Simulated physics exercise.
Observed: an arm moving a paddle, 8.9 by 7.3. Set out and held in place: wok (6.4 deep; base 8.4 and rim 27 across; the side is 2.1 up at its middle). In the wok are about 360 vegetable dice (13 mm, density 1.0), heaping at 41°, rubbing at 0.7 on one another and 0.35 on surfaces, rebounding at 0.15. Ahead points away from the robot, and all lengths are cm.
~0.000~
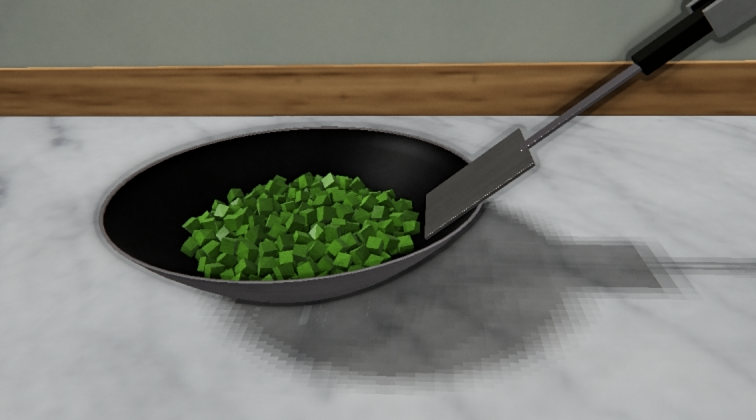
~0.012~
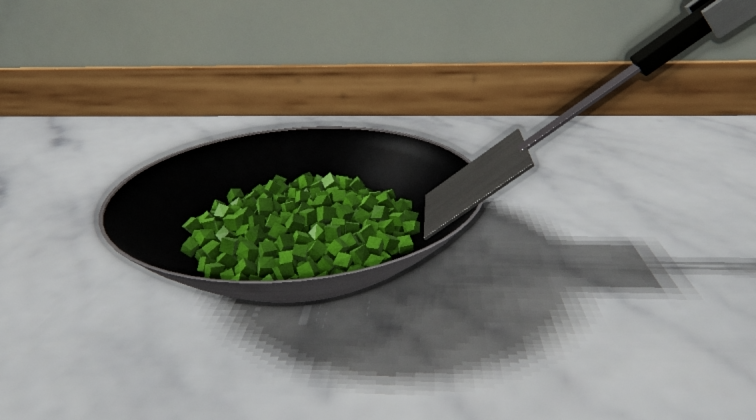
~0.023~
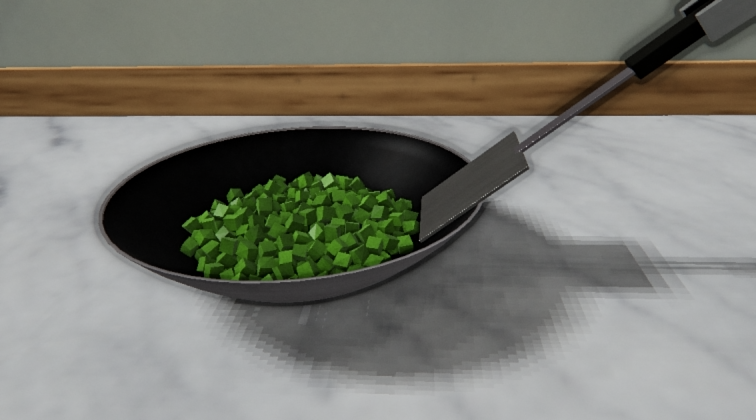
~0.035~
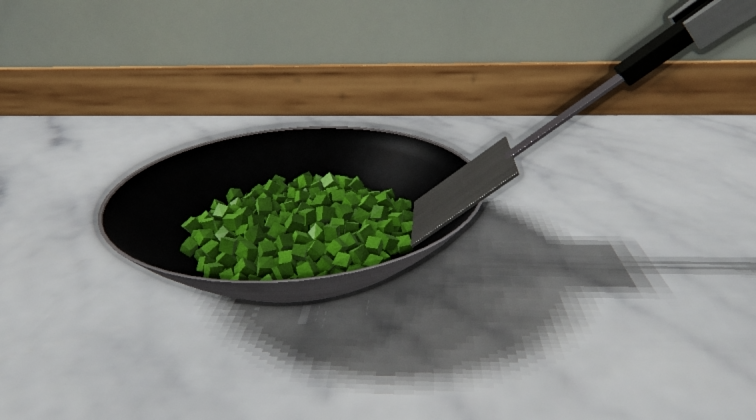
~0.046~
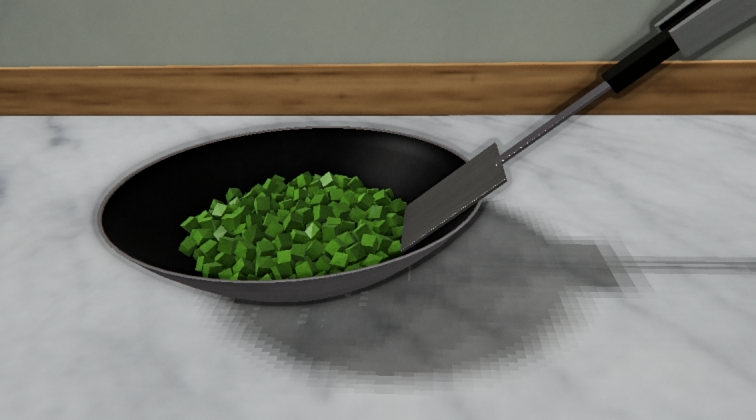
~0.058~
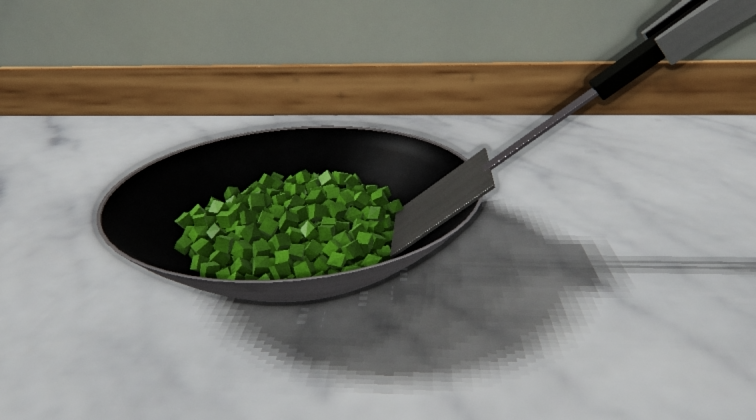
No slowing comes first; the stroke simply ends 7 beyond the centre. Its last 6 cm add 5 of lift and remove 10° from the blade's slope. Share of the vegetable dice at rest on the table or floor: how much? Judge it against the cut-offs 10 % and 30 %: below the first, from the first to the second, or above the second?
From 10 to 30 %.
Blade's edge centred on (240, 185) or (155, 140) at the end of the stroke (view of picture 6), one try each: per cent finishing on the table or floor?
I'd say roughly 5 per cent, then roughly 40 per cent.
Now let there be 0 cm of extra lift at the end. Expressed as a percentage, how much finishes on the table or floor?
Close to 20 in a hundred.
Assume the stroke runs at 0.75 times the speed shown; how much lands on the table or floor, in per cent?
15 %.
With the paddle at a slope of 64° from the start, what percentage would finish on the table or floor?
I'd expect near 20 percent then.
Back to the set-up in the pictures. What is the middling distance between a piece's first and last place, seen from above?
The value is roughly 7 cm.
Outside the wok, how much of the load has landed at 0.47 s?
That would be near 15 per cent, give or take.
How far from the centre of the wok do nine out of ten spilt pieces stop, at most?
That works out to near 25 cm.
After 0.14 s, sloping 39°, highest piece 8 above the table; 364 in the wok.
After 0.23 s, sloping 35°, highest piece 9 above the table; 352 in the wok, 12 on the blade or in flight.
After 0.47 s, sloping 29°, highest piece 8 above the table; 299 in the wok, 56 on the table or floor, 9 on the blade or in flight.
After 1.52 s, sloping 29°, highest piece 7 above the table; 298 in the wok, 66 on the table or floor.
At rest, 298 in the wok, 66 on the table or floor. That is 18 % on the table or floor.
